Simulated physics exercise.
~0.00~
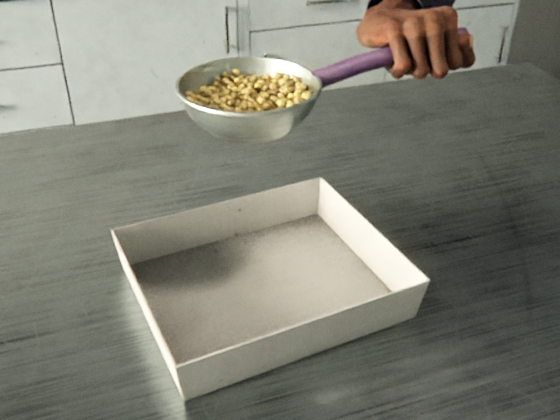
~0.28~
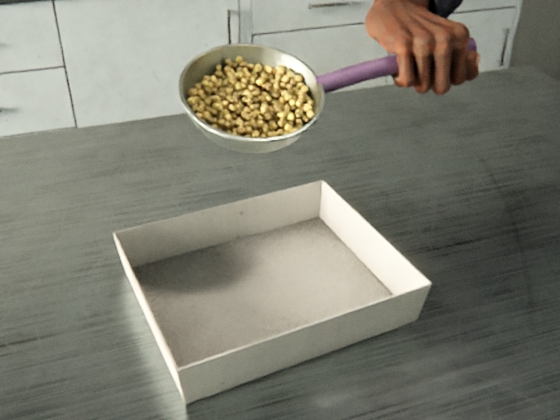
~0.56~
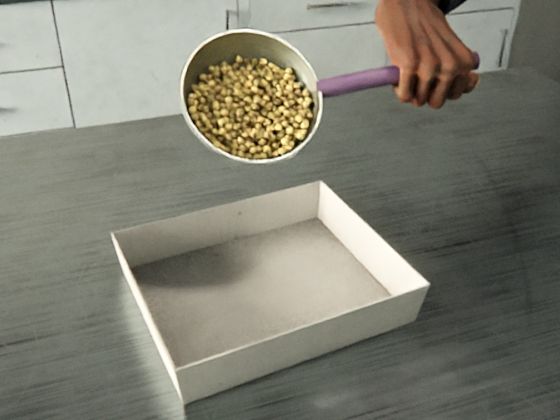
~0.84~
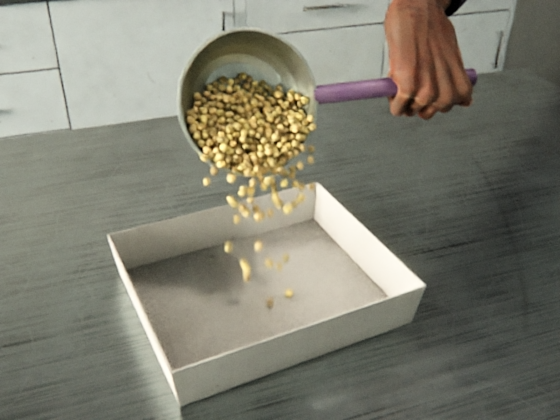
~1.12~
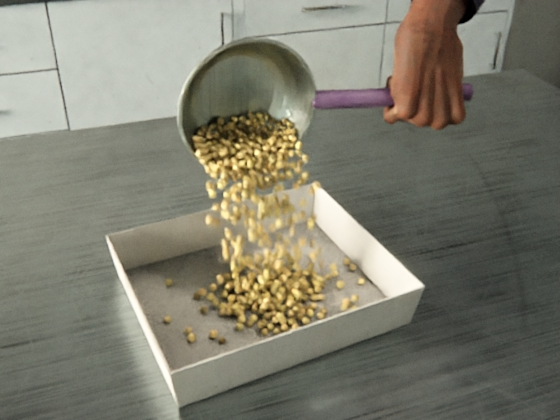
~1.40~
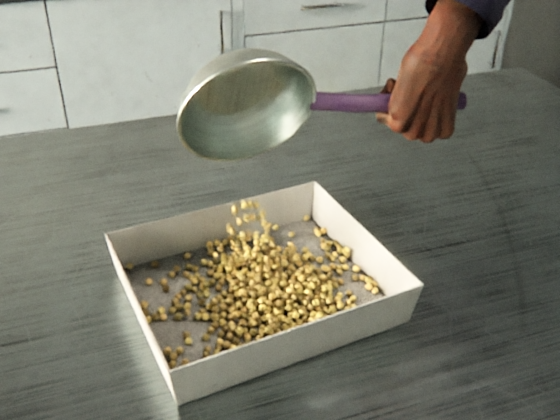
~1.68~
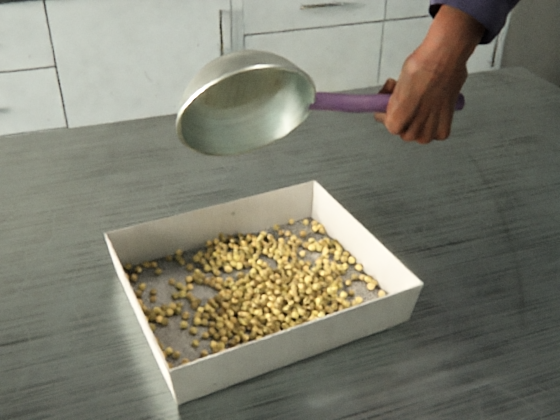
Soya beans tumbled out of a purple-handled metal ladle as a hand steadily tipped it over a shallow white tray on a grey table. They spread into an uneven layer inside, and the emptied ladle stayed tilted above them.
